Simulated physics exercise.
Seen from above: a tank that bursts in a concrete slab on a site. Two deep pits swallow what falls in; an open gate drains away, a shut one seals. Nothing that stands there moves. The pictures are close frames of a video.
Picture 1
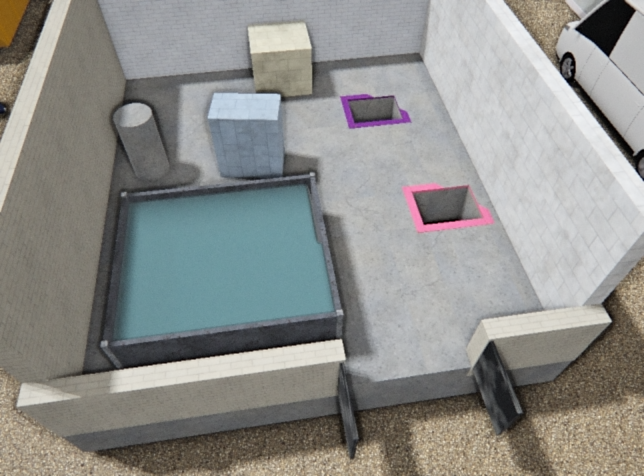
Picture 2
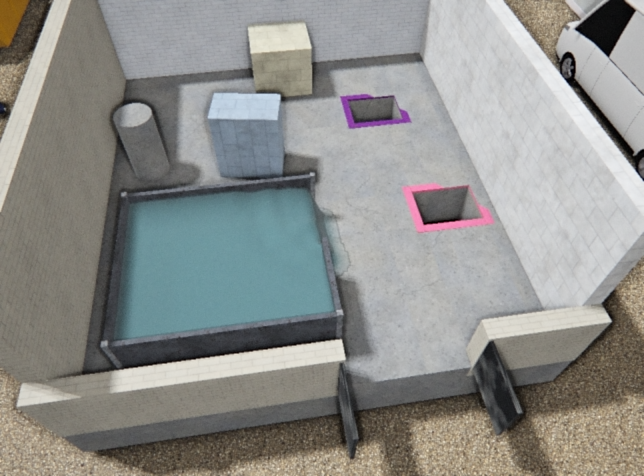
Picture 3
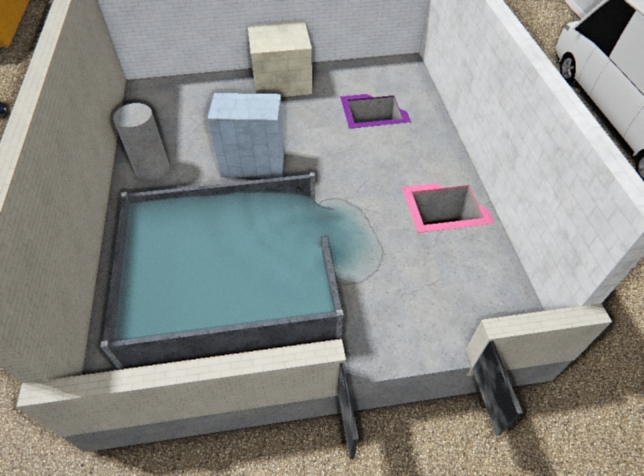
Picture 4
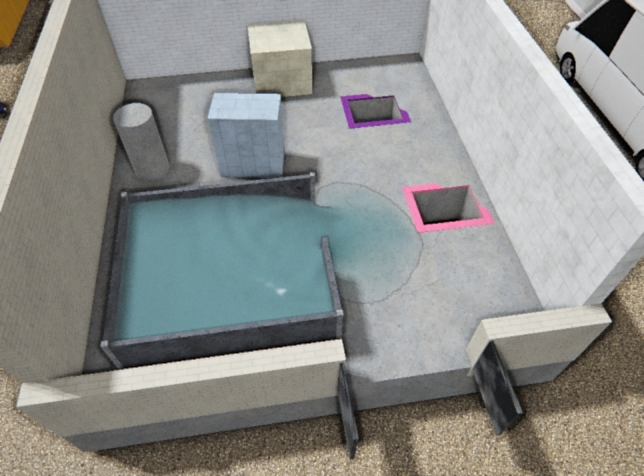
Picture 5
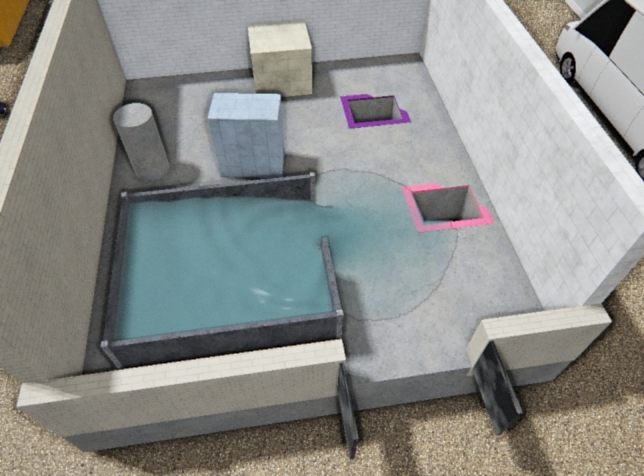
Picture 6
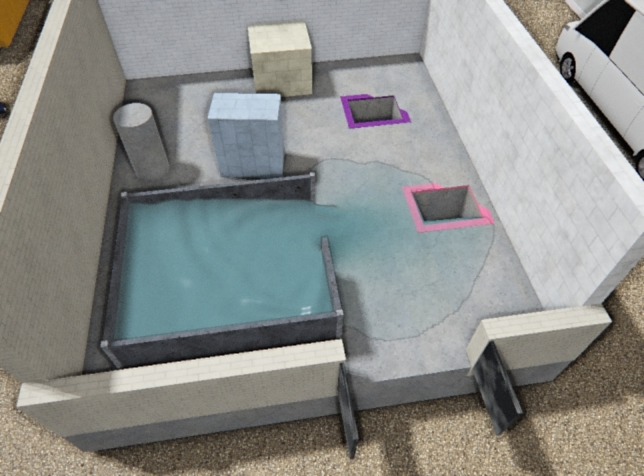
A walled tank of blue-green water opens on its right side and water spreads across the concrete around the pink-edged pit.
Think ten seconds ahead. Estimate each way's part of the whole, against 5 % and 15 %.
One by one: The gate takes from 5 to 15 %; the pink pit takes more than 15 %; the purple pit takes from 5 to 15 %.
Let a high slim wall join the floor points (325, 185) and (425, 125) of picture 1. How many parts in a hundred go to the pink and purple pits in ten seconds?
In per cent: Pink 40, purple 4.
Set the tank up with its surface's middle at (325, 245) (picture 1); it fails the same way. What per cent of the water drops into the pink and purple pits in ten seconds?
Parts in a hundred: Pink 60, purple 2.
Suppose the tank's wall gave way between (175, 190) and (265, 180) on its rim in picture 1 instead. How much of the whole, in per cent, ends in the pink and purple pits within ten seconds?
Roughly, in per cent: Pink 15, purple 8.
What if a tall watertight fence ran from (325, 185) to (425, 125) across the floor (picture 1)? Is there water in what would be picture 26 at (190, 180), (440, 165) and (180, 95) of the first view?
In that order: Not flooded, flooded, dry.
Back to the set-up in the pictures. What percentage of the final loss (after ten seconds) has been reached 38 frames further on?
Near 65 in a hundred.
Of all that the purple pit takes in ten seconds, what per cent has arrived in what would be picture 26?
Near 25 in a hundred.
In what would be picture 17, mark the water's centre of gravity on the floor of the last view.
Roughly at (291, 268).
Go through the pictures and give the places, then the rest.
In the first picture, the open tank at (223, 253) is whole and still.
In the second picture, the front is at (337, 271), out from the gap at (316, 231).
In the third picture, the front is at (374, 263), out from the gap at (316, 233).
In the fourth picture, water pours out at (316, 234) and has run to (415, 244).
In the fifth picture, water pours out at (316, 234) and has run to (450, 226).
In the sixth picture, the front is at (488, 228), out from the gap at (316, 234).
A moment on, water covers 30 % of the floor; the gate 0 %, the pink pit 4 %, the purple pit 0 %.
Next, water covers 35 % of the floor; the gate 0 %, the pink pit 9 %, the purple pit 1 %.
Then, water covers 45 % of the floor; the gate 1 %, the pink pit 15 %, the purple pit 2 %.
Later, water covers 65 % of the floor; the gate 3 %, the pink pit 25 %, the purple pit 4 %.
In the end, water covers 85 % of the floor; the gate 8 %, the pink pit 34 %, the purple pit 7 %.
